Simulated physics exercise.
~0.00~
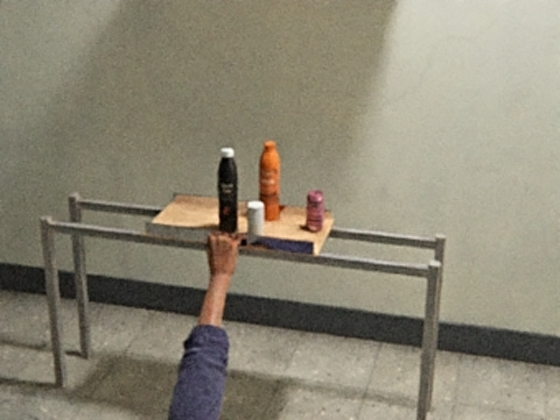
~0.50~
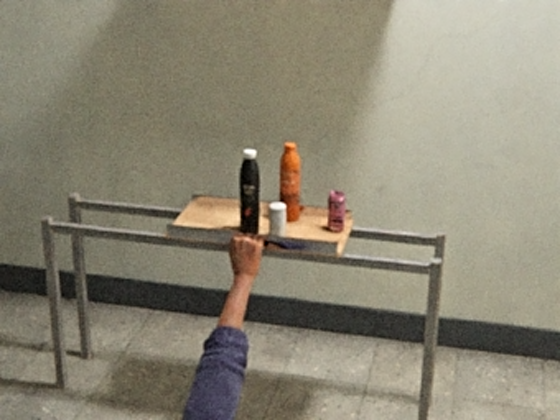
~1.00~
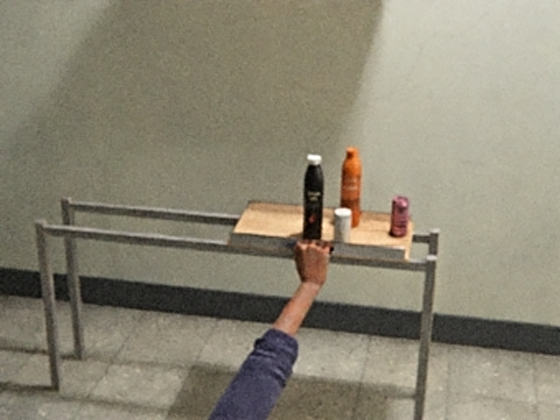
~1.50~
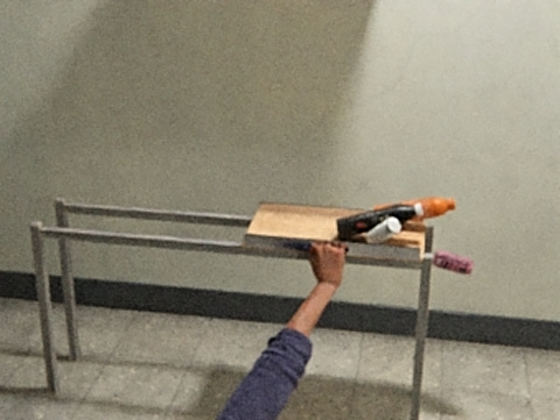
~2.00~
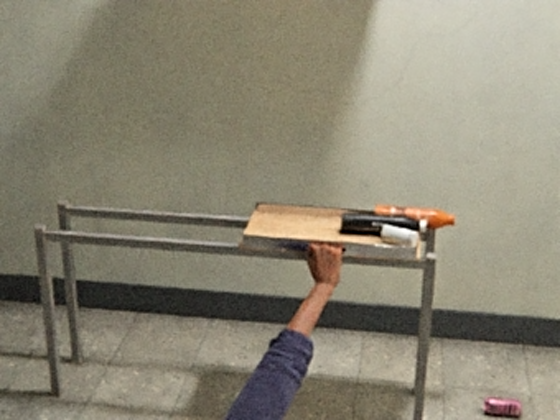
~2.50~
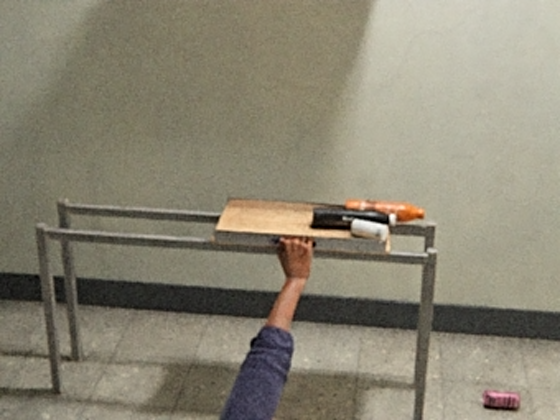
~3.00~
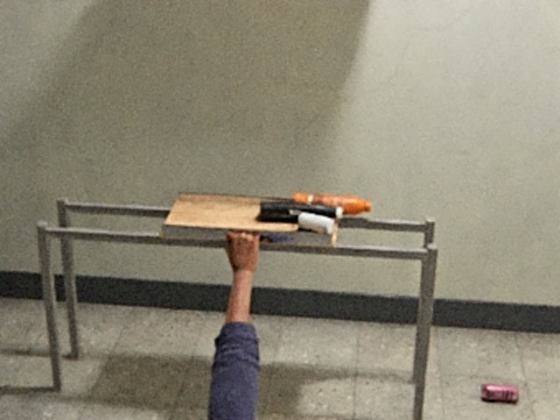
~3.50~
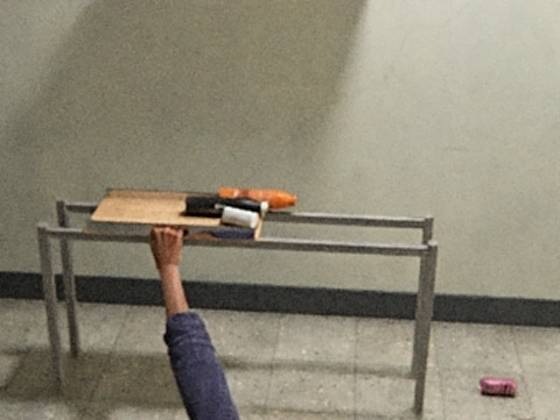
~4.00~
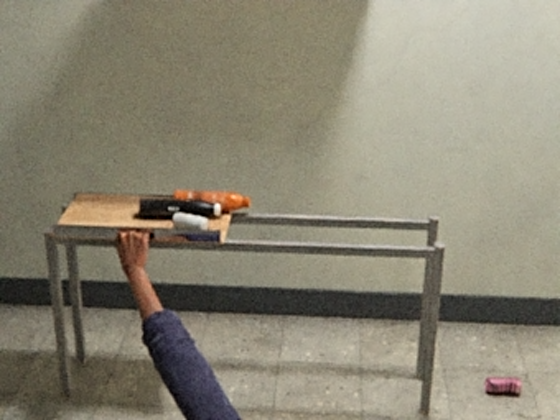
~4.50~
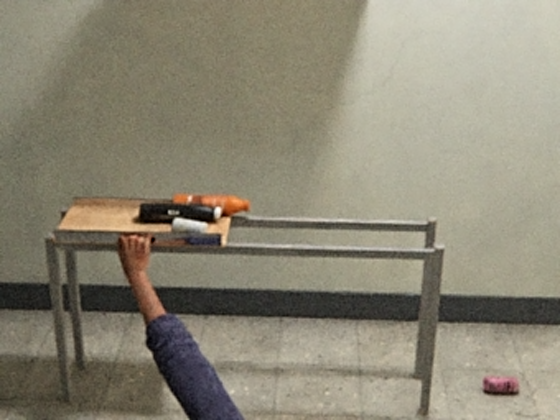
A hand slid a wooden tray holding two bottles, a white shaker and a pink can to the right along metal rails until everything toppled and the can fell to the floor, then moved it left, where it stopped with the rest lying on it.
